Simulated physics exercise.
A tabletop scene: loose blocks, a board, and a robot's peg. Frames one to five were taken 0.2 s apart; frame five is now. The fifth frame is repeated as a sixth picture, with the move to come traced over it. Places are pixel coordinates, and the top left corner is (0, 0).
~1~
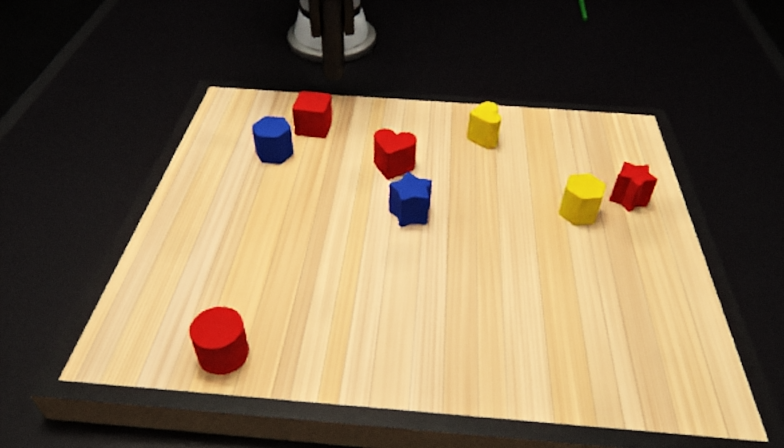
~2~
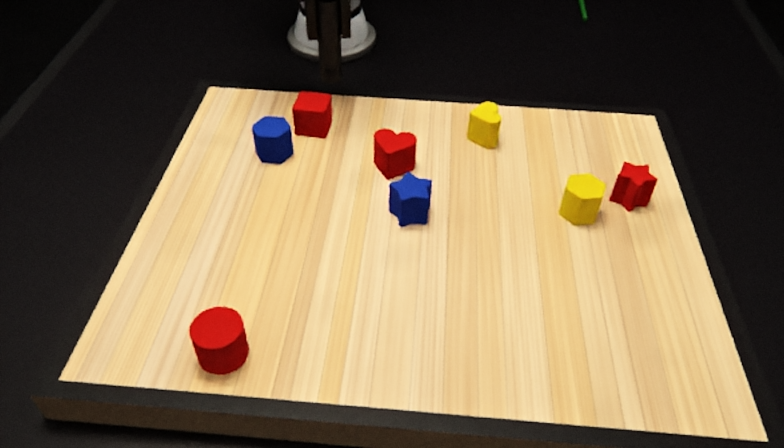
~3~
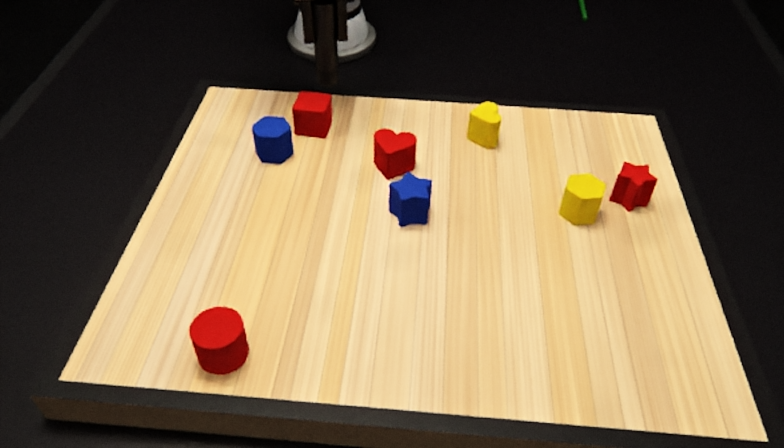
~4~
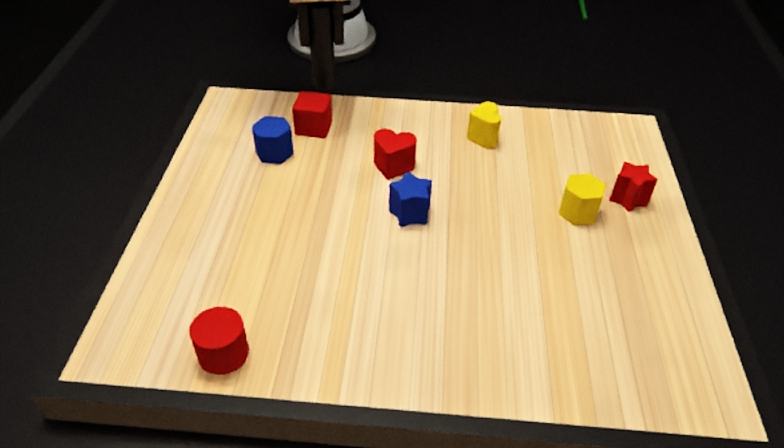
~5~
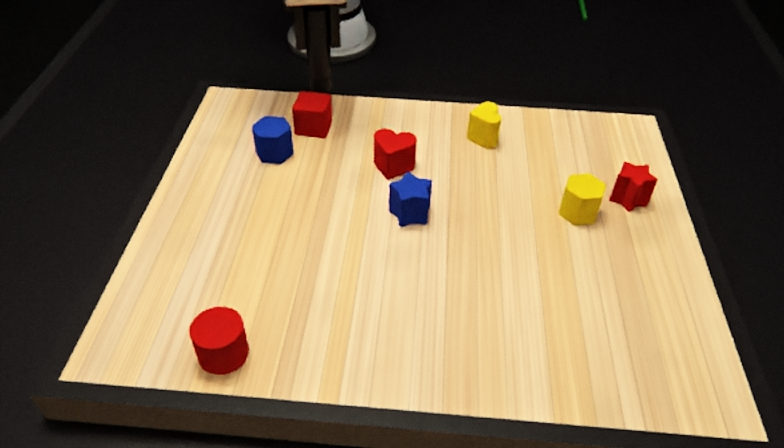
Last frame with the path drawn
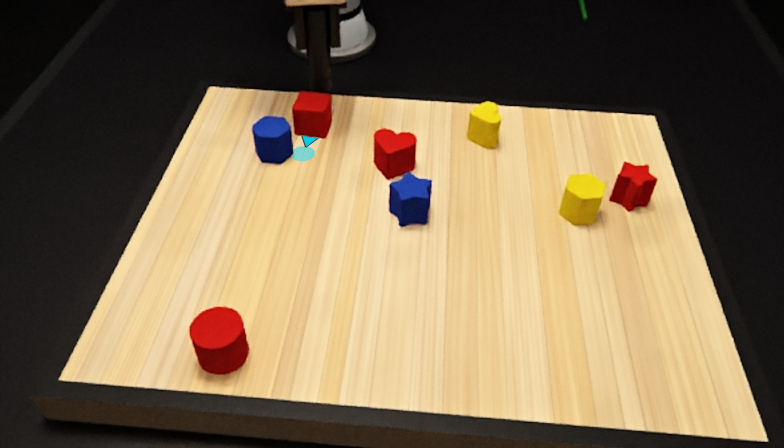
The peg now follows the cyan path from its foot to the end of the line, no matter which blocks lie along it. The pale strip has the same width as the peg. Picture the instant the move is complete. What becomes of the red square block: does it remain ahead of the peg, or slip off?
The peg pushes it to the end.
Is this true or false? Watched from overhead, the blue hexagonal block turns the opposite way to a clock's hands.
That statement is not accurate.
Drawn move, straight from (322, 108) to (303, 154).
Halfway along, peg at (311, 111); blue hexagonal block at (266, 130), turned 20° clockwise; red square block at (304, 121).
At the end, peg at (301, 133); blue hexagonal block at (265, 131), turned 25° clockwise; red square block at (298, 145).
